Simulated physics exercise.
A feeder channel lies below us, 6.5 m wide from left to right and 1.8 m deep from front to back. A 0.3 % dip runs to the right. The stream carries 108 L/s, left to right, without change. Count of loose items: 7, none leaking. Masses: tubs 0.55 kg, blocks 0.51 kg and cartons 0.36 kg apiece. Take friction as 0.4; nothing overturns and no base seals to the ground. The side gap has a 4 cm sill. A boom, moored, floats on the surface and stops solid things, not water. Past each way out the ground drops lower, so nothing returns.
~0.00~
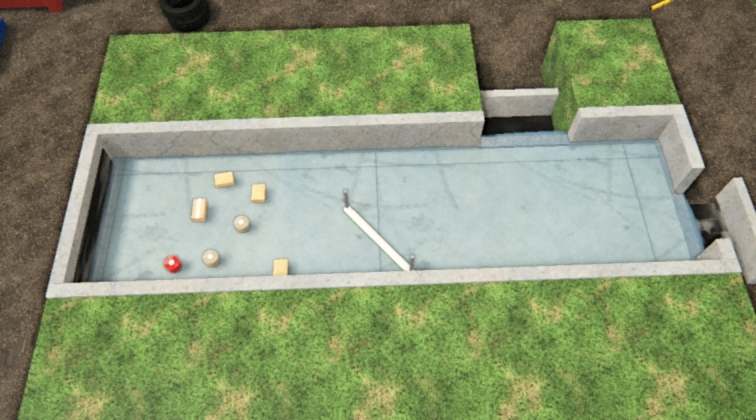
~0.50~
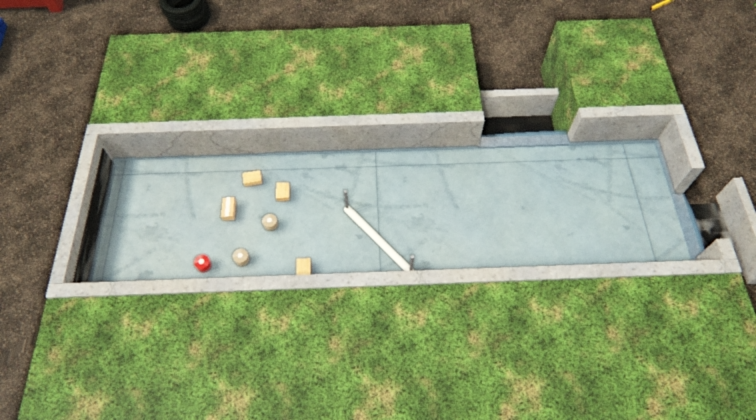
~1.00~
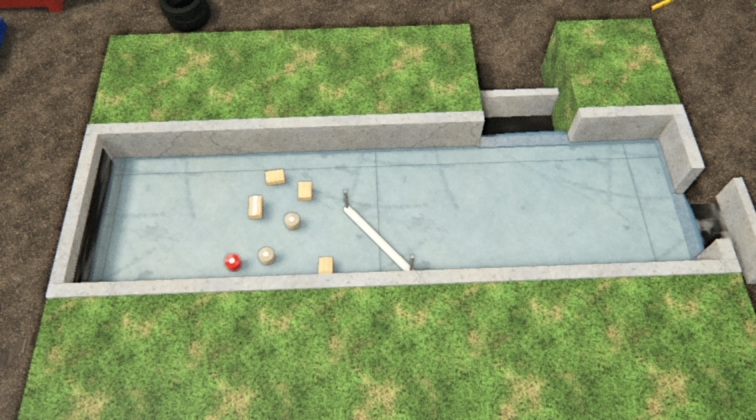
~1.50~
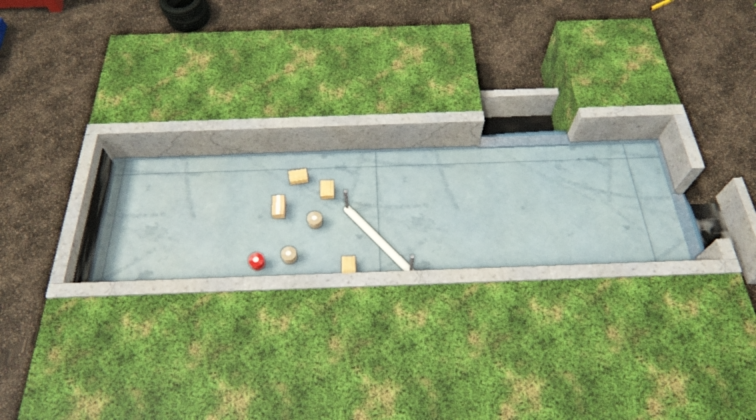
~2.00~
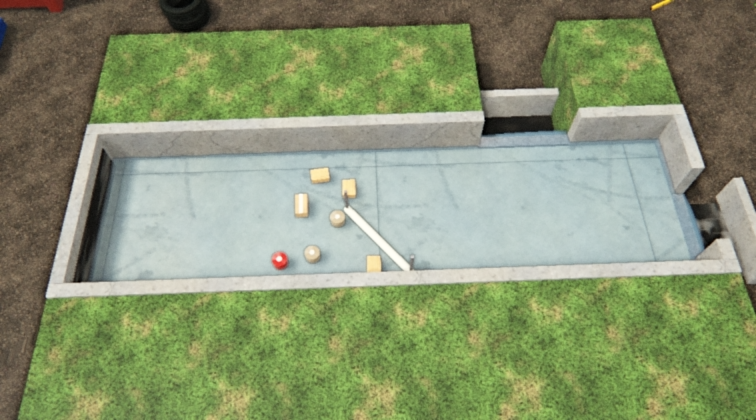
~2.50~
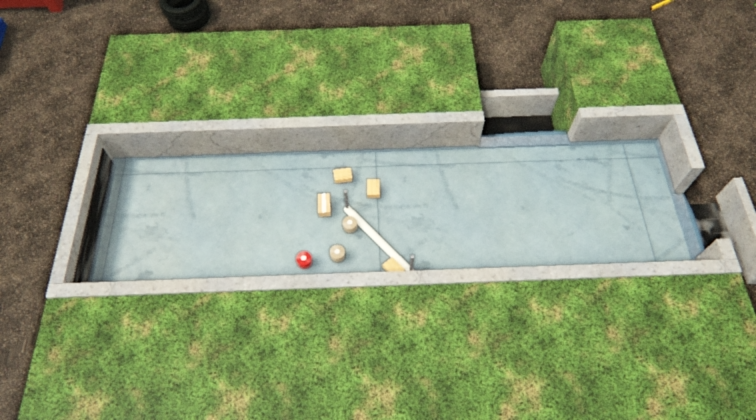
A red object, two pale round ones and several tan blocks drifted rightward together along a shallow, walled water channel, until one block and a pale ball were up against the slanted white bar.
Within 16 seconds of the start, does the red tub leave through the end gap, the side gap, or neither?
Neither.
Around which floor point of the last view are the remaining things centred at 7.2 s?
Averaged position, last view: Near pixel (446, 224).
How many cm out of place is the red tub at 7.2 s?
Some 250 cm from the start.
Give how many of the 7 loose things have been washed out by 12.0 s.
The count by then is 2.
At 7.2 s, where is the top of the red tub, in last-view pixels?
Its top ends up at around (387, 277).
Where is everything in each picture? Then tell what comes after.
The red tub at (172, 263), afloat; 9 cm deep round most things; 0 of 7 have shifted, in the first picture.
The red tub at (202, 262) floats, 32 cm from its start; about 1320 L in view; 7 of 7 have shifted, in the second picture.
The red tub at (232, 261) floats, 64 cm from its start; about 1320 L in view; 7 of 7 have shifted, in the third picture.
The red tub at (256, 260), afloat, 90 cm from its start; 11 cm deep round most things; 7 of 7 have shifted, in the fourth picture.
The red tub at (279, 259), afloat, 114 cm from its start; 11 cm deep round most things; 7 of 7 have shifted, in the fifth picture.
The red tub at (304, 258) floats, 140 cm from its start; about 1340 L in view; 7 of 7 have shifted, in the sixth picture.
After 3.5 s the red tub is near (355, 257), 1.9 m from its start, afloat; 0 of 7 are out; 7 afloat.
After 7.2 s the red tub is near (387, 277), 2.3 m from its start, afloat; 0 of 7 are out; 7 afloat.
After 12.0 s the red tub is near (387, 277), 2.3 m from its start, afloat; 2 of 7 are out; 5 afloat.
After 16.0 s the red tub is near (387, 277), 2.3 m from its start, afloat; 3 of 7 are out; 4 afloat.
